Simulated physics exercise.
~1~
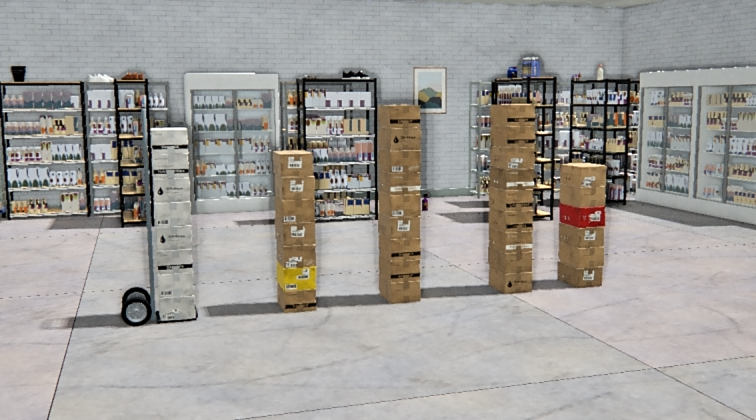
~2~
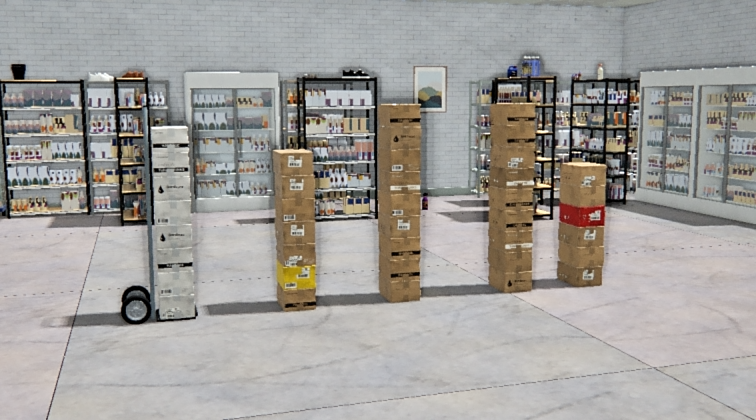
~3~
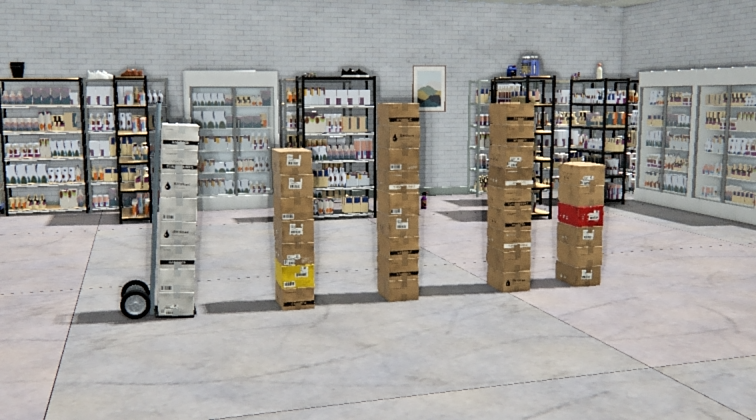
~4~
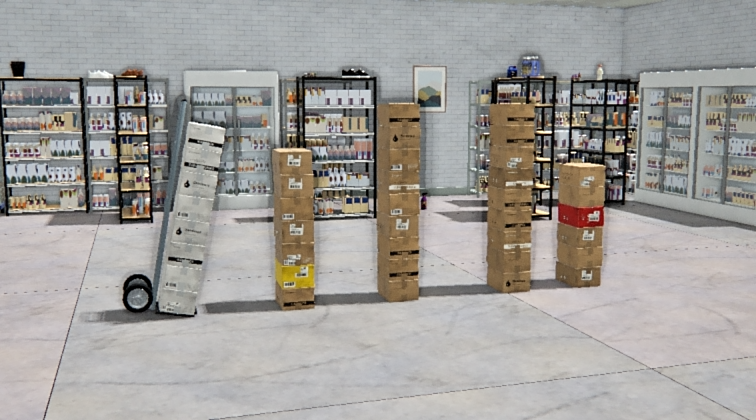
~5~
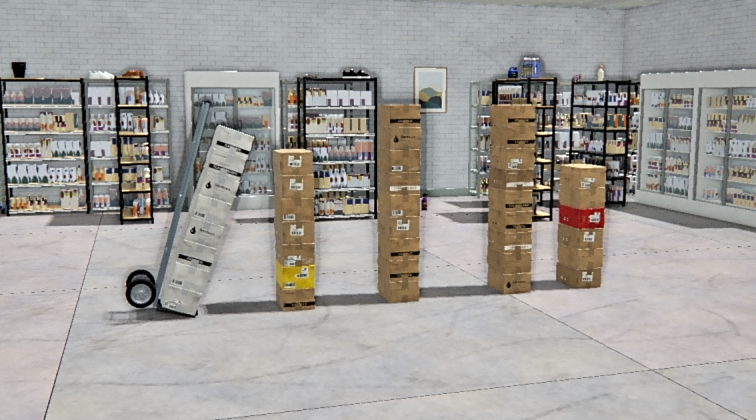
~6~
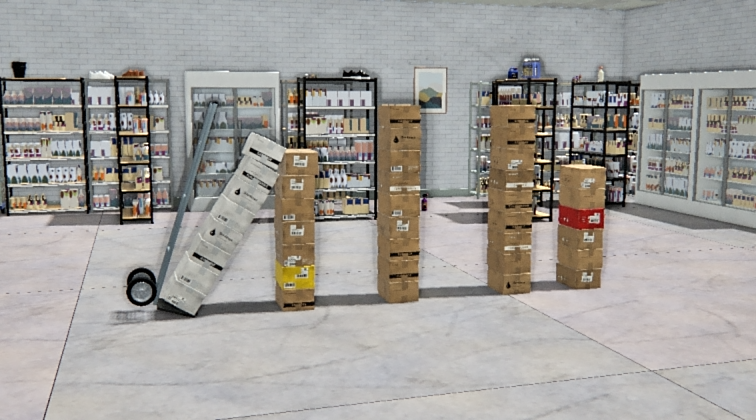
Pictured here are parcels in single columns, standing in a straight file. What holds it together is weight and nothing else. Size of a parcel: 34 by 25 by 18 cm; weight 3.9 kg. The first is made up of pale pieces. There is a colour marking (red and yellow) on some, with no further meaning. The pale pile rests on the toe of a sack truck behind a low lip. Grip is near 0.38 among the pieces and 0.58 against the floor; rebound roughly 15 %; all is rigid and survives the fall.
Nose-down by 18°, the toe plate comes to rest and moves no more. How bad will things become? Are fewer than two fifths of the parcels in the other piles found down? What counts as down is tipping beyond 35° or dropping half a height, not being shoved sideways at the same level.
No, more than two fifths are.
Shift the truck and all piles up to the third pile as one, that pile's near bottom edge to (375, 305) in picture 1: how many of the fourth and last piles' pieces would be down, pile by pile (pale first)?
Then fourth 8, last 5.
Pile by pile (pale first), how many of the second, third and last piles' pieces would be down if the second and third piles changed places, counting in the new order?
Second 8, third 5, last 5.
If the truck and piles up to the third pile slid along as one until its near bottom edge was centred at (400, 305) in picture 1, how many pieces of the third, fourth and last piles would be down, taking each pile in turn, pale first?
Third 8, fourth 8, last 5.
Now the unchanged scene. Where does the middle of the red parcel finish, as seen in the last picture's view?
Its centre finishes around pixel (685, 268) in the last picture.
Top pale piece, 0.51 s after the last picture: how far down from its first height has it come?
40 cm.
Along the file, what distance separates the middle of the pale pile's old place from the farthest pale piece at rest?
It ends around 140 cm away.
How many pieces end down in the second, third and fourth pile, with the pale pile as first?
By pile: Second 6, third 8, fourth 9.
Then, 0.51 s on from the sixth picture, 8 of the pale pile down; 2 of the 31 other parcels down; yellow parcel tipped 23°.
Then, 1.45 s on from the sixth picture, 7 of the pale pile down; 14 of the 31 other parcels down; yellow parcel tipped 56°, 11 cm lower.
Then, 2.33 s on from the sixth picture, 7 of the pale pile down; 28 of the 31 other parcels down; red parcel on its side; yellow parcel tipped 56°, 11 cm lower.
Finally, 7 of the pale pile down; 28 of the 31 other parcels down; red parcel upside down; yellow parcel tipped 56°, 11 cm lower. That is 90 per cent. Seen by the last camera, middles, red parcel near (685, 268), yellow parcel near (327, 285).
